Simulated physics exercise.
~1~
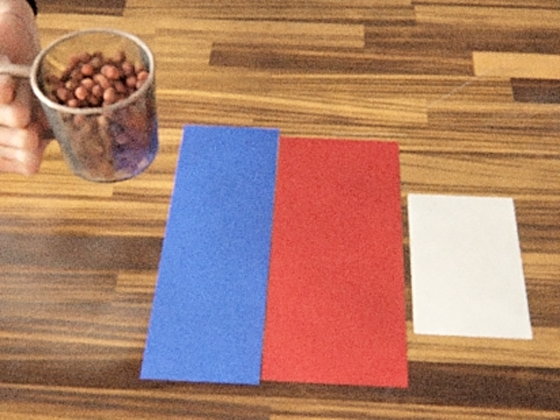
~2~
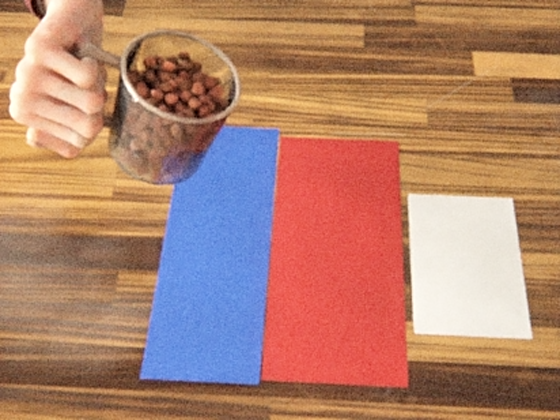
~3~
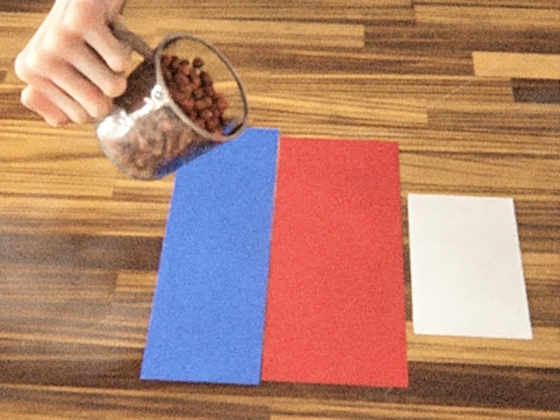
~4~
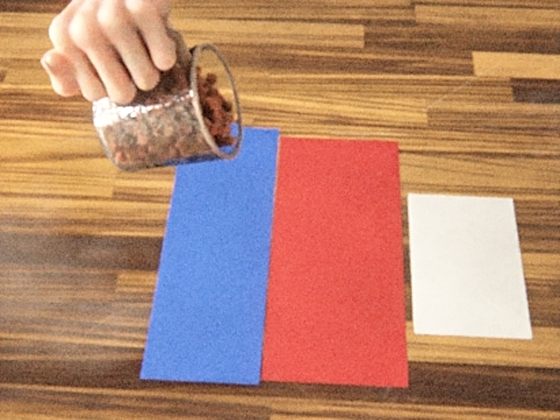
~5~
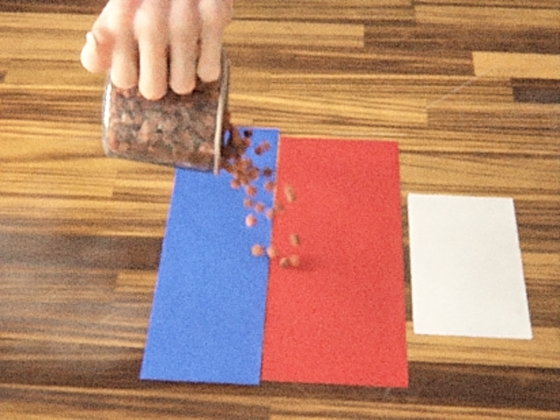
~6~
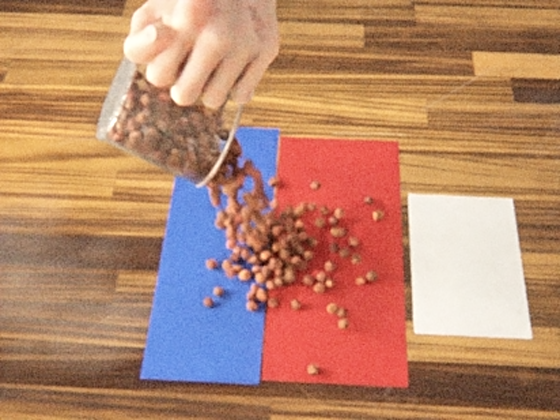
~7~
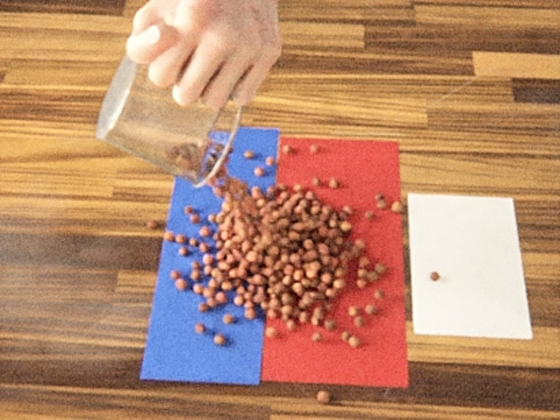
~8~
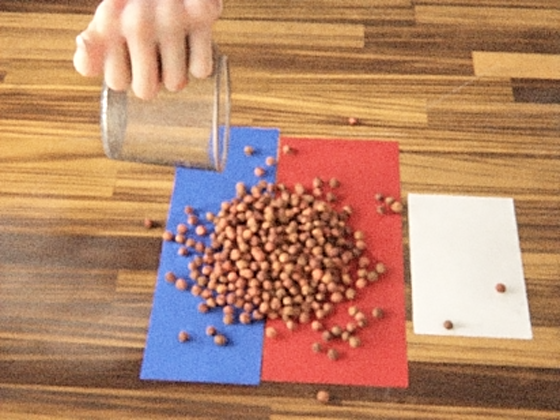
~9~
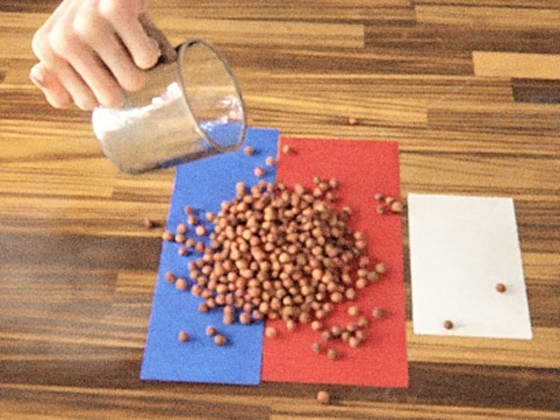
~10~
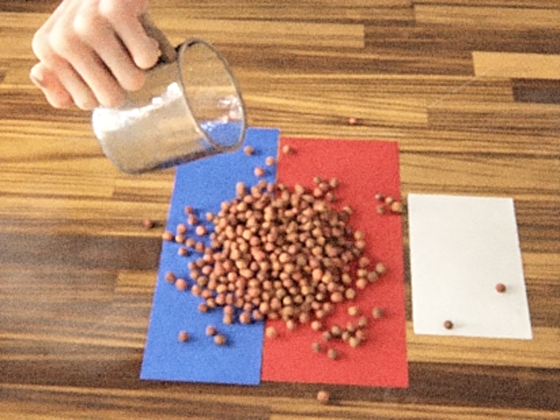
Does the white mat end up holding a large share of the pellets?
No, only a couple of stray pellets rest on the white mat. Nearly all of them lie heaped across the blue and red mats, with a large share on each.
